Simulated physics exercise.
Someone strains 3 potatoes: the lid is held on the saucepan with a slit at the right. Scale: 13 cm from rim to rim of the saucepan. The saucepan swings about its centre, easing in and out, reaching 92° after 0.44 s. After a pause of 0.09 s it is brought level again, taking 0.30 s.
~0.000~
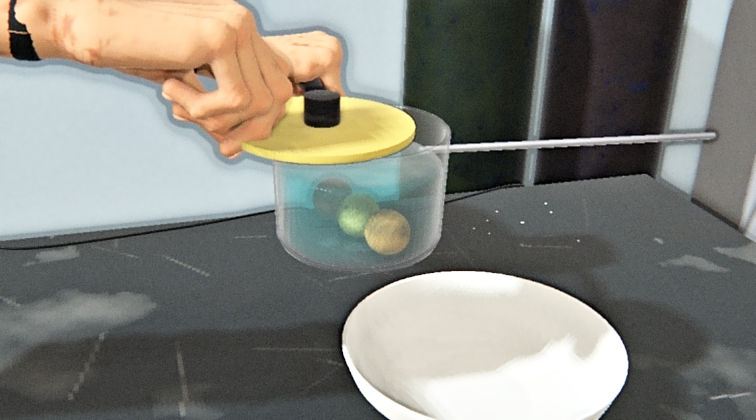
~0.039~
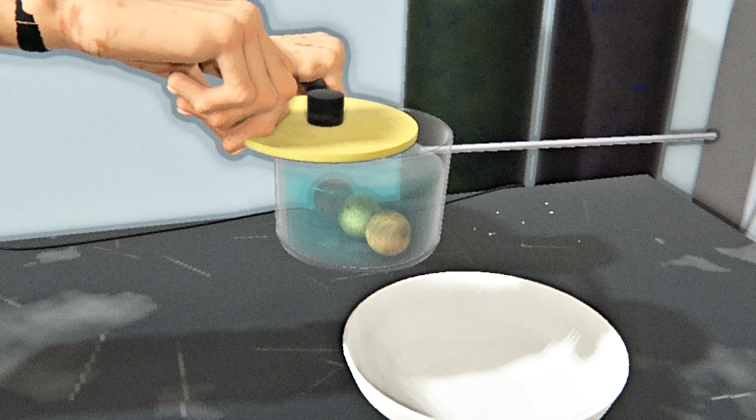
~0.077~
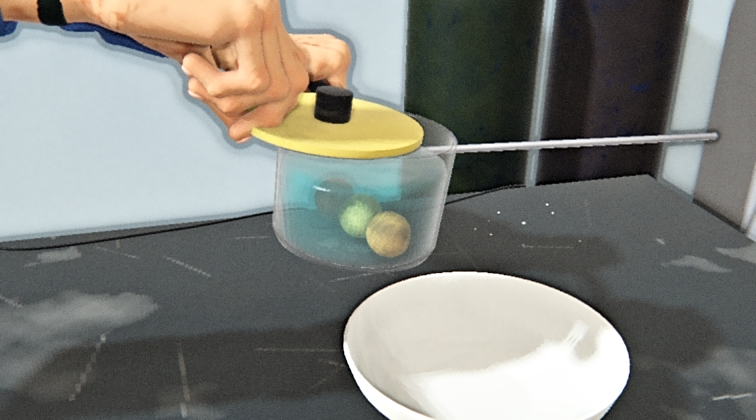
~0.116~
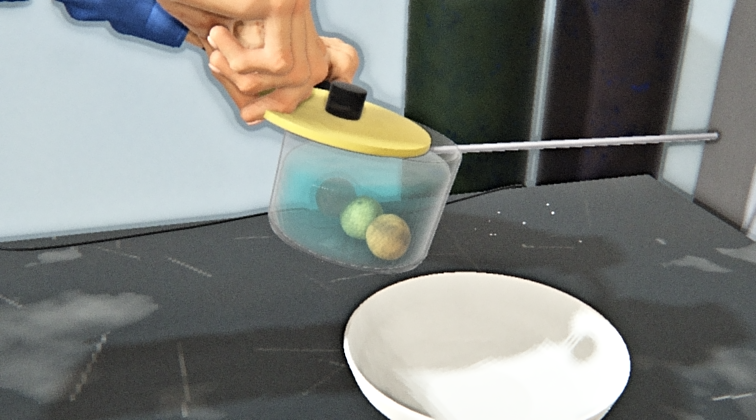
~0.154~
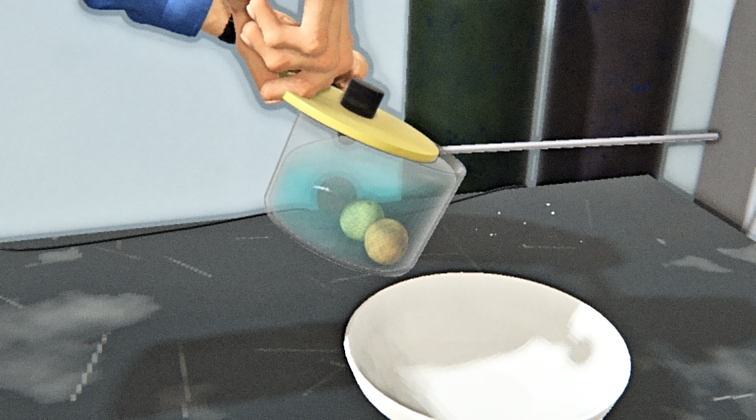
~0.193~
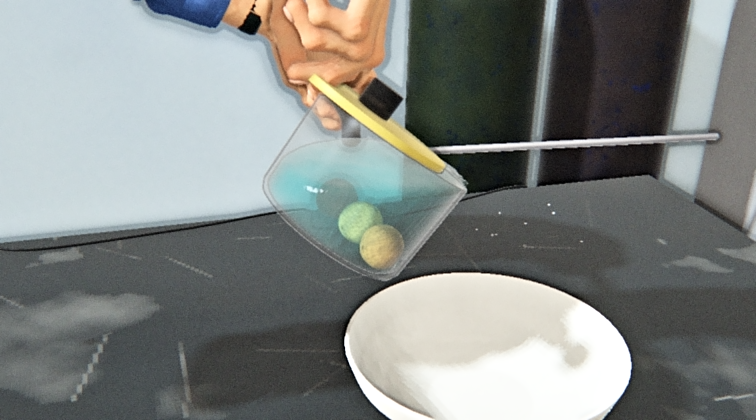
To begin with, hands hold a yellow lid on a clear, level saucepan of bluish water and round items, above and to the left of a white bowl. The pan then leans to the right, barely at first and then more steeply, as the hands and lid turn with it.
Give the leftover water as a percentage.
Roughly 20 per cent is left.
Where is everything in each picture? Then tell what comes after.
It leans 0°; its right rim is at (442, 124); the water meets the walls at (279, 168) and (438, 154); the lid's edge is at (407, 119), 25 mm short of the rim, in the first frame.
It leans 2°; its right rim is at (444, 127); the water meets the walls at (280, 168) and (439, 155), in the second frame.
It leans 7°; its right rim is at (448, 135); the water meets the walls at (282, 167) and (442, 156), in the third frame.
It leans 15°; its right rim is at (453, 146); the water meets the walls at (284, 167) and (446, 158), in the fourth frame.
It leans 25°; its right rim is at (456, 163); the water meets the walls at (281, 171) and (452, 161), in the fifth frame.
It leans 37°; its right rim is at (455, 182); the water meets the walls at (276, 168) and (455, 169); 1 per cent is over the edge; the lid's edge is at (435, 157), 25 mm short of the rim, in the sixth frame.
Then, 0.36 s in, the tilt is 84° and 70 per cent of the water is still in the saucepan.
Then, 0.48 s in, the tilt is 92° and 40 per cent of the water is still in the saucepan.
Then, 0.60 s in, the tilt is 79° and 22 per cent of the water is still in the saucepan.
Then, 0.74 s in, the tilt is 19° and 20 per cent of the water is still in the saucepan.
Finally, 20 per cent of the water is still in the saucepan.
